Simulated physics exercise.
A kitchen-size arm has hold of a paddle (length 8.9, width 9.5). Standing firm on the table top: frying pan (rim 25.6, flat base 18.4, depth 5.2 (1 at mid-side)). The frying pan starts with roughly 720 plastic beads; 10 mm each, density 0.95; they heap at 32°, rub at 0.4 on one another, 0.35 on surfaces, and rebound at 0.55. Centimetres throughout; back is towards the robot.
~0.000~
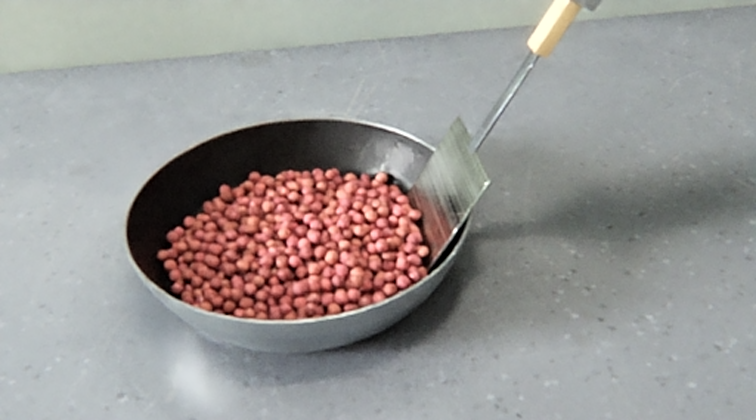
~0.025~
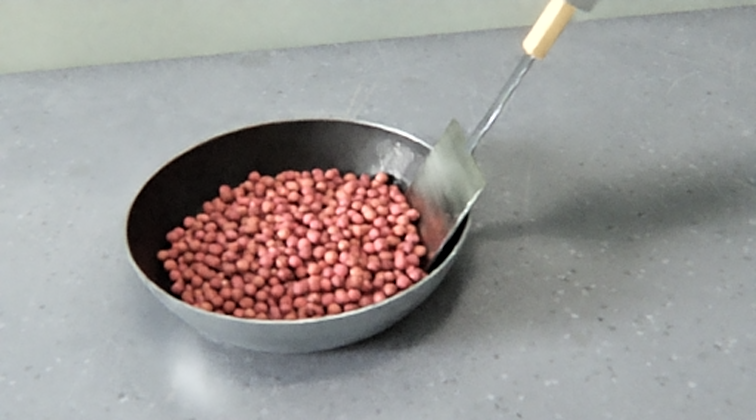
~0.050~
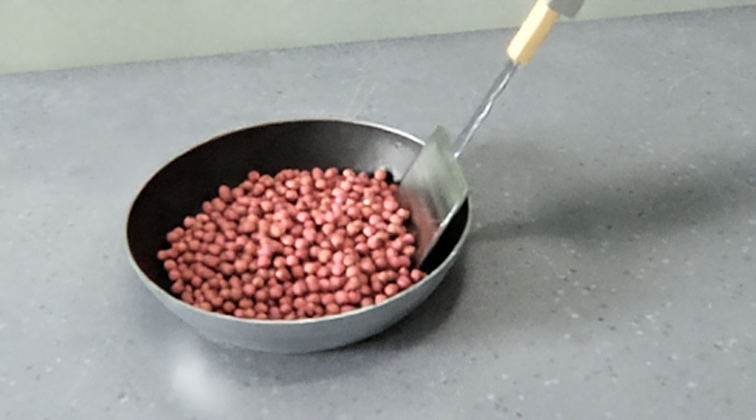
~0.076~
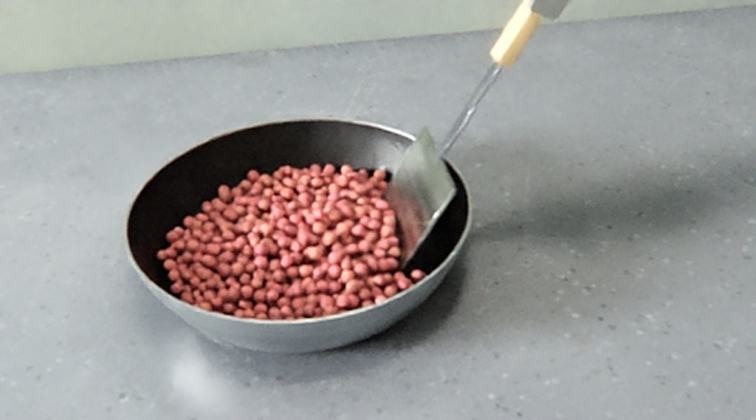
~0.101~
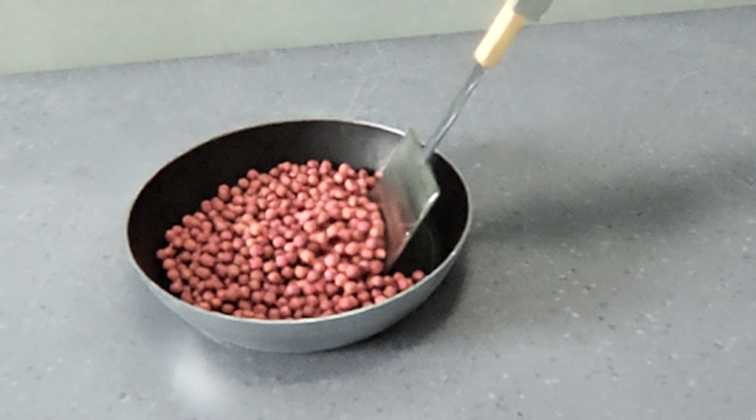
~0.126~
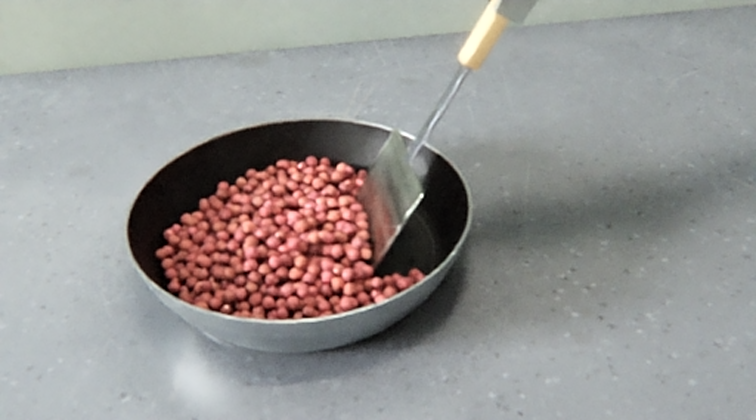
A dark frying pan full of reddish beads sat on a speckled grey table while a metal paddle with a pale handle slid left from the right side, pushing the beads into a slightly higher heap.
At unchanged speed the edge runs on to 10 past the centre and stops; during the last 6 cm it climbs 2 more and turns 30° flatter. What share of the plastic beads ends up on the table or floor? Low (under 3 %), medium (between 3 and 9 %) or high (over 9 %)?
Answer: High; over 9 % of the plastic beads finish on the table or floor.
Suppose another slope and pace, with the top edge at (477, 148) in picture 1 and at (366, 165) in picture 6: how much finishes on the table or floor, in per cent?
About 20 per cent.
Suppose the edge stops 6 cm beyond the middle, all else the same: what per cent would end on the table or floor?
Then about 0 per cent.
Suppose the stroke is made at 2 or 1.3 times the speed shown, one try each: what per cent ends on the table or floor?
About 30 and 15 per cent.
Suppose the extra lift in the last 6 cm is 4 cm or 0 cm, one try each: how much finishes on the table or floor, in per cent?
About 15 and 10 per cent.
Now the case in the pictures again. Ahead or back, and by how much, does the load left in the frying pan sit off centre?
Some 4.5 cm ahead.
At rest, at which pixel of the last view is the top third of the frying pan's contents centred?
Around (186, 247).
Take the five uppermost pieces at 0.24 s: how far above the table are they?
Some 4 cm.
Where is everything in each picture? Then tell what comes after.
The first picture shows the paddle top edge at (474, 146), sloping 60°; upper third of the load around (308, 238), from x 165 to 425, top at y 175; 723 in the frying pan.
The second picture shows the paddle top edge at (470, 148), sloping 60°; upper third of the load around (310, 237), from x 165 to 425, top at y 175.
The third picture shows the paddle top edge at (455, 153), sloping 60°; upper third of the load around (314, 232), from x 165 to 425, top at y 175.
The fourth picture shows the paddle top edge at (440, 155), sloping 60°; upper third of the load around (305, 231), from x 160 to 420, top at y 170.
The fifth picture shows the paddle top edge at (425, 157), sloping 60°; upper third of the load around (301, 235), from x 160 to 420, top at y 165.
The sixth picture shows the paddle top edge at (409, 159), sloping 60°; upper third of the load around (293, 235), from x 160 to 420, top at y 160; 723 in the frying pan.
After 0.24 s, sloping 60°, highest piece 4 above the table; 723 in the frying pan.
After 0.35 s, sloping 48°, highest piece 6 above the table; 723 in the frying pan.
After 0.60 s, sloping 30°, highest piece 7 above the table; 638 in the frying pan, 74 on the table or floor, 11 on the blade or in flight.
After 1.65 s, sloping 30°, highest piece 6 above the table; 636 in the frying pan, 87 on the table or floor.
In the end, 636 in the frying pan, 87 on the table or floor. That is 12 % on the table or floor.
